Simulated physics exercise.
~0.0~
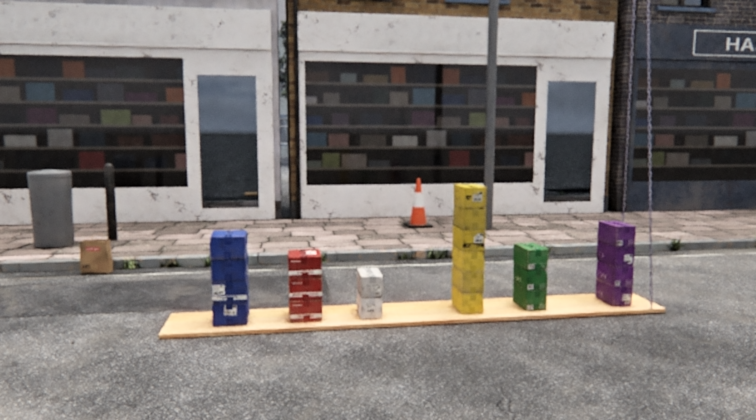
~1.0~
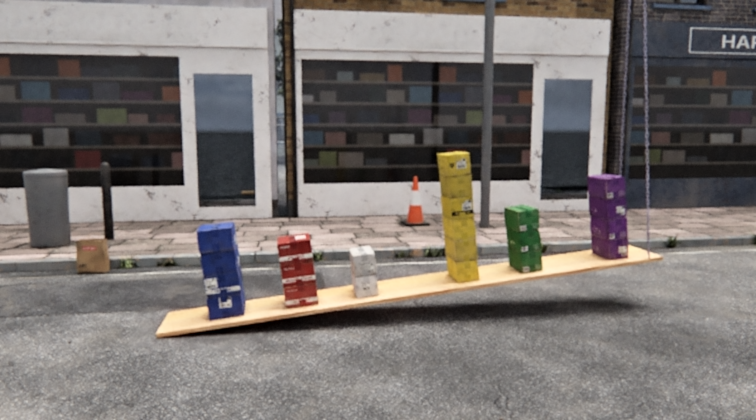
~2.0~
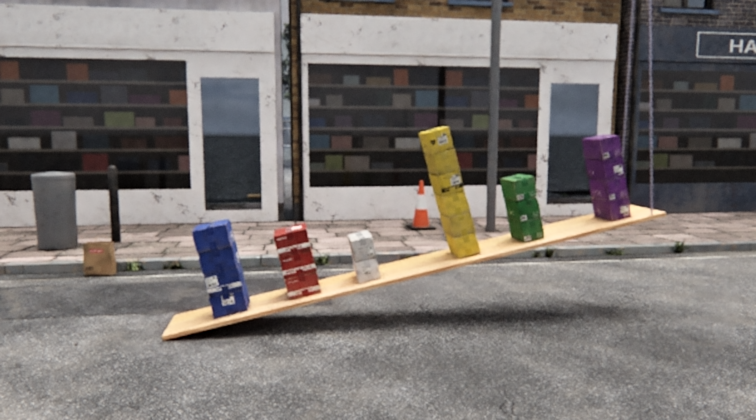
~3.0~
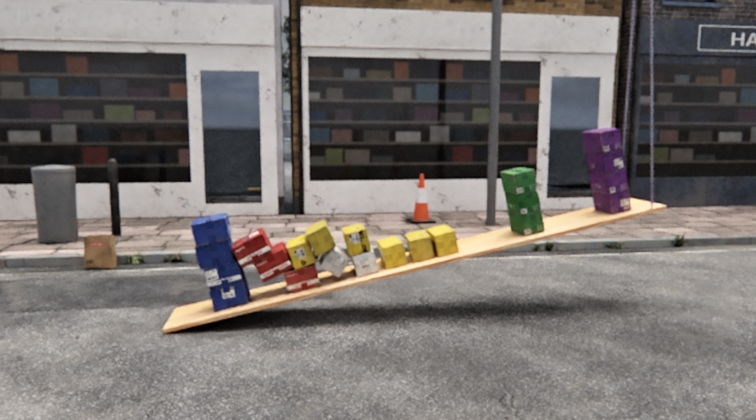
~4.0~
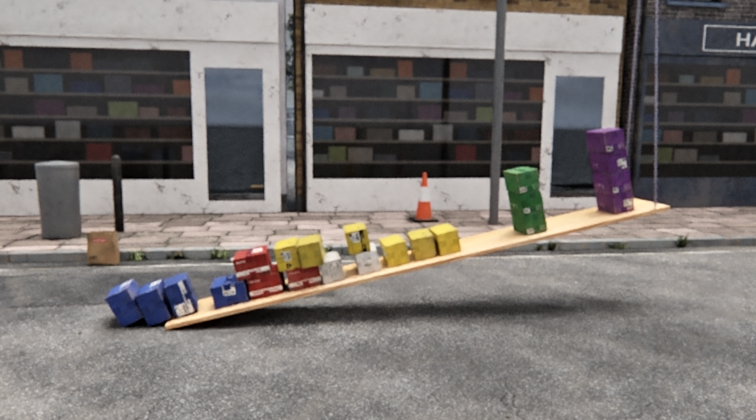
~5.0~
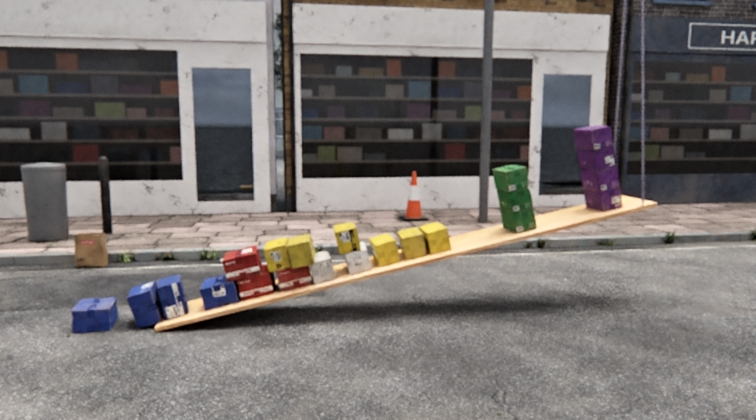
A tall yellow stack of boxes toppled left as the board under six coloured stacks rose at its right end, crashing into the white and red ones and spilling blue boxes off the low end, while green and purple stayed standing.
